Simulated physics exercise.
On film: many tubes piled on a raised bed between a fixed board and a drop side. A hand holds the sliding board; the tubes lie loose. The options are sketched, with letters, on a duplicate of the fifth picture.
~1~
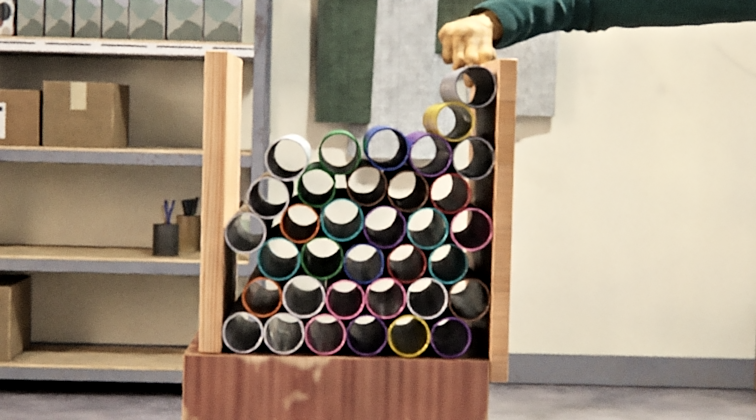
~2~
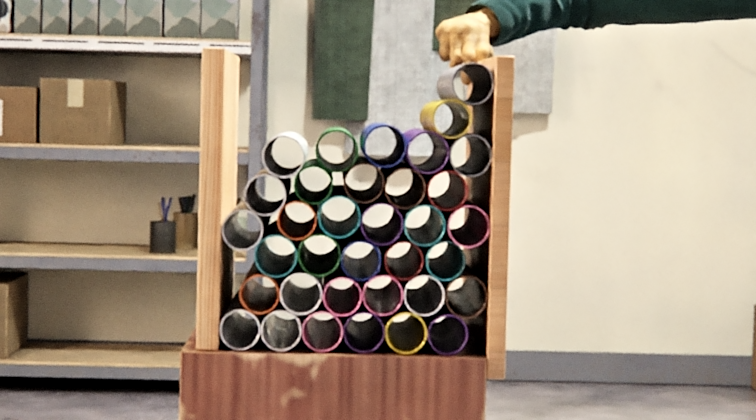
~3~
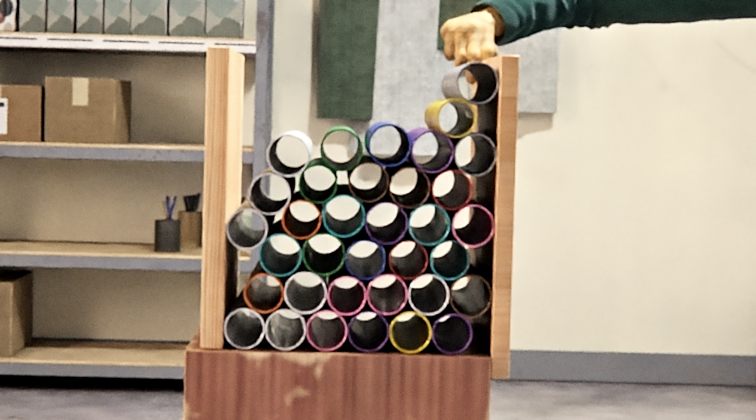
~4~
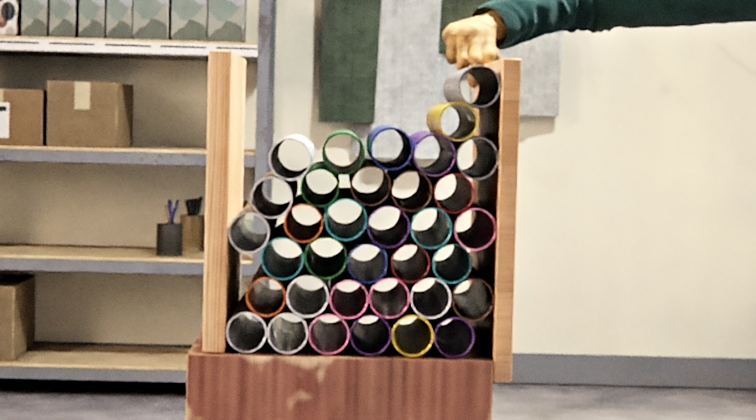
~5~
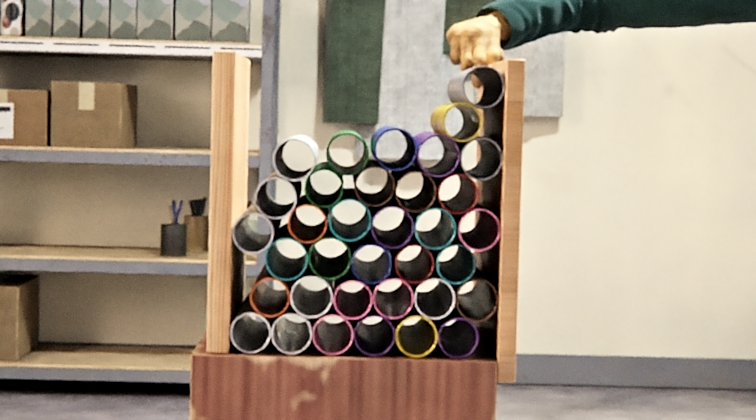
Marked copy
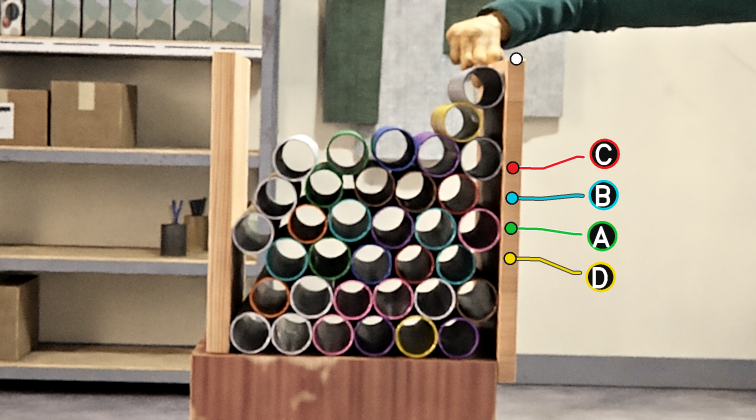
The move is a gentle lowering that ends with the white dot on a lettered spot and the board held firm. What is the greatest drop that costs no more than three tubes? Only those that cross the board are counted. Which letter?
The last mark within the limit is D.
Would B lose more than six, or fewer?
At B, fewer than six.
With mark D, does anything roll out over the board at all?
Yes.
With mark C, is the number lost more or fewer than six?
Fewer than six.
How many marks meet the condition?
Four of them.
On the copy, A at (511, 228); B at (512, 198); C at (513, 168); D at (510, 258); the white dot at (517, 59).
On D. First, top of the board (504, 143).
Then, top of the board (501, 238).
Finally, top of the board (500, 258), three out over the board.
By contrast, A three out over the board; B one out over the board; C one out over the board.
